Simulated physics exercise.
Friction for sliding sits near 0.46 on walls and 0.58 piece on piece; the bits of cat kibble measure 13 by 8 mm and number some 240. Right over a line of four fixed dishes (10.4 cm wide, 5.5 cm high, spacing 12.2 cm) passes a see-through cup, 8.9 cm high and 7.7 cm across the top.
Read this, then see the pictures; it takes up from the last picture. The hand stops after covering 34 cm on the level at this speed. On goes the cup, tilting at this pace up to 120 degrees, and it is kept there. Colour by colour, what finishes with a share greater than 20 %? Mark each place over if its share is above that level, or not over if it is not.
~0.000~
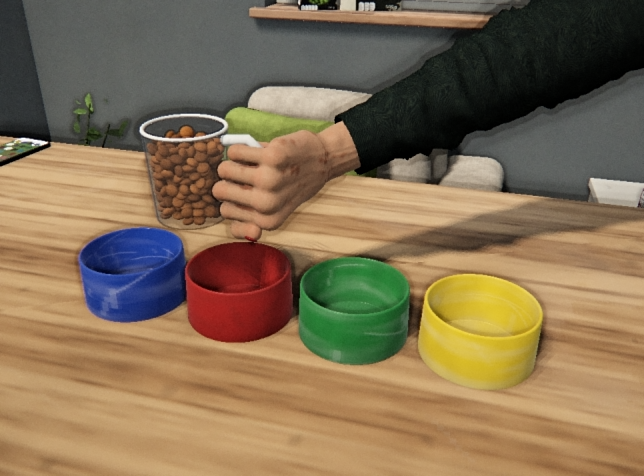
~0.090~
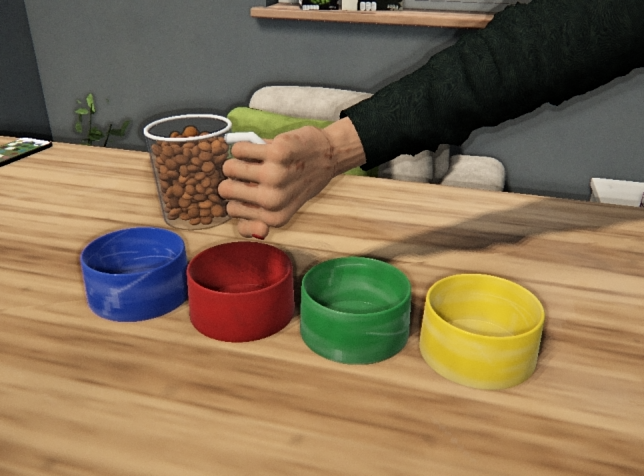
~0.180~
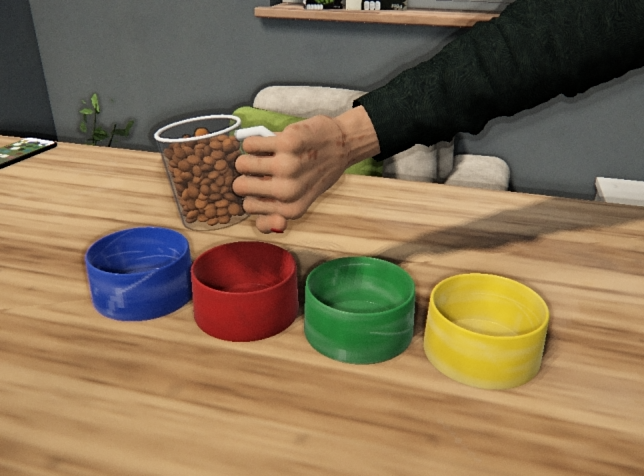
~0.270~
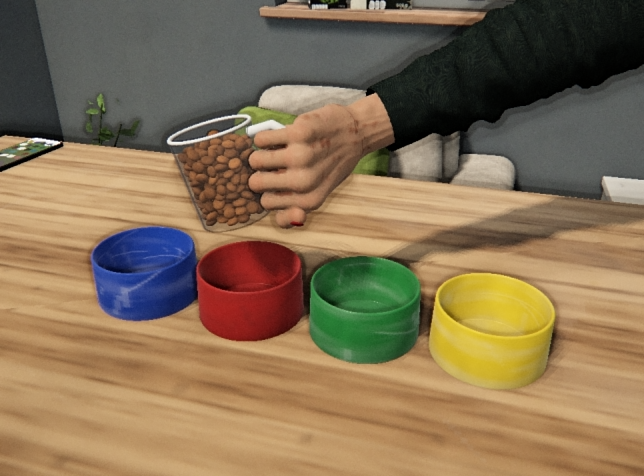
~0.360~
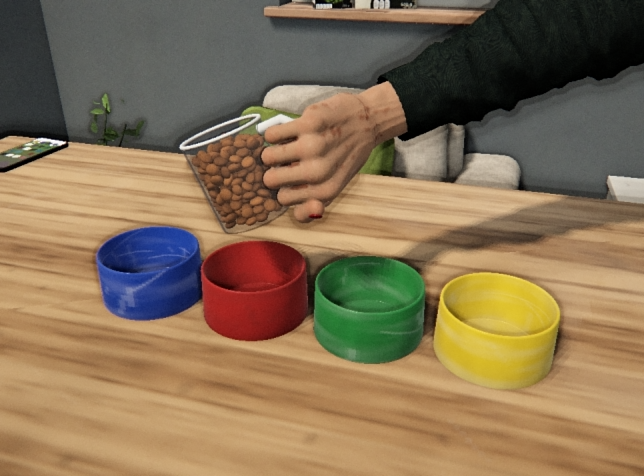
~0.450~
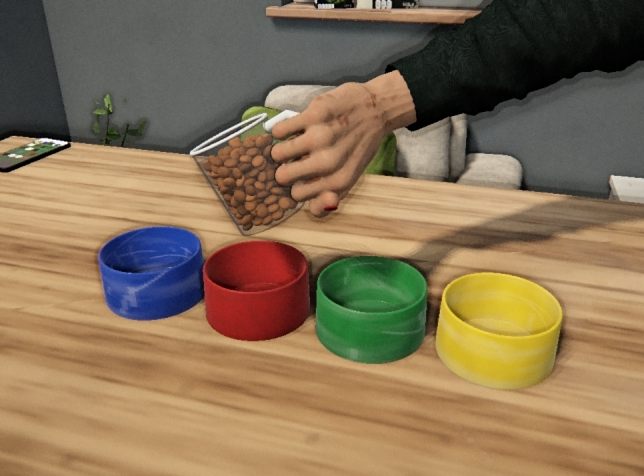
Red dish: Not over, blue dish: Not over, green dish: Over, yellow dish: Not over, counter: Not over.
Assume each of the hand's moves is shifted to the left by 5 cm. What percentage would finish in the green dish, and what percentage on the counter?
After the change, green takes 40 while the counter takes 30.
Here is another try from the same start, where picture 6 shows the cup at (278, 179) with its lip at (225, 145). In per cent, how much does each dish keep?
Then red 0, blue 0, green 0, and yellow 100.
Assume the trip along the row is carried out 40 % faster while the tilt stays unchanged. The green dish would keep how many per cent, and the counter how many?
Green 20, counter 20.
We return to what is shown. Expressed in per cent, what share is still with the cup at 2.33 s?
Close to 0 % of the load.
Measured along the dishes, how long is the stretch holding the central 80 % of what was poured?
Some 9 cm.
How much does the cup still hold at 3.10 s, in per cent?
About 0 percent.
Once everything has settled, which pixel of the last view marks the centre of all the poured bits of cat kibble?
When it all comes to rest, the middle is near (368, 313).
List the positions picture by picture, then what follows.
Cup at (189, 172), tilt 0 degrees, lip at (147, 124), moved 0.0 cm; middle of the pieces at (193, 177); blue dish at (132, 250); red dish at (238, 267); green dish at (355, 285); yellow dish at (483, 304), in the first frame.
Cup at (194, 172), tilt 2 degrees, lip at (151, 125), moved 0.4 cm; middle of the pieces at (198, 177), in the second frame.
Cup at (208, 173), tilt 8 degrees, lip at (162, 130), moved 1.4 cm; middle of the pieces at (213, 178), in the third frame.
Cup at (224, 174), tilt 15 degrees, lip at (174, 136), moved 2.5 cm; middle of the pieces at (229, 178), in the fourth frame.
Cup at (239, 175), tilt 21 degrees, lip at (187, 142), moved 3.6 cm; middle of the pieces at (244, 179), in the fifth frame.
Cup at (251, 176), tilt 27 degrees, lip at (197, 149), moved 4.7 cm; middle of the pieces at (257, 179); blue dish at (151, 249); red dish at (256, 265); green dish at (372, 283); yellow dish at (501, 303). Its pace works out near 70 degrees a second; the hand travels 12 cm a second, in the sixth frame.
Then, at 1.58 s, tilt 105 degrees; cup holds 80 %, red 5 %, green 5 %.
Then, at 2.33 s, tilt 120 degrees; cup holds 0 %, red 5 %, green 85 %.
Then, at 3.10 s, tilt 120 degrees; cup holds 0 %, red 5 %, green 85 %.
In the end, at 3.4 s, red 5 %, blue 0 %, green 85 %, yellow 0 %, counter 10 %.
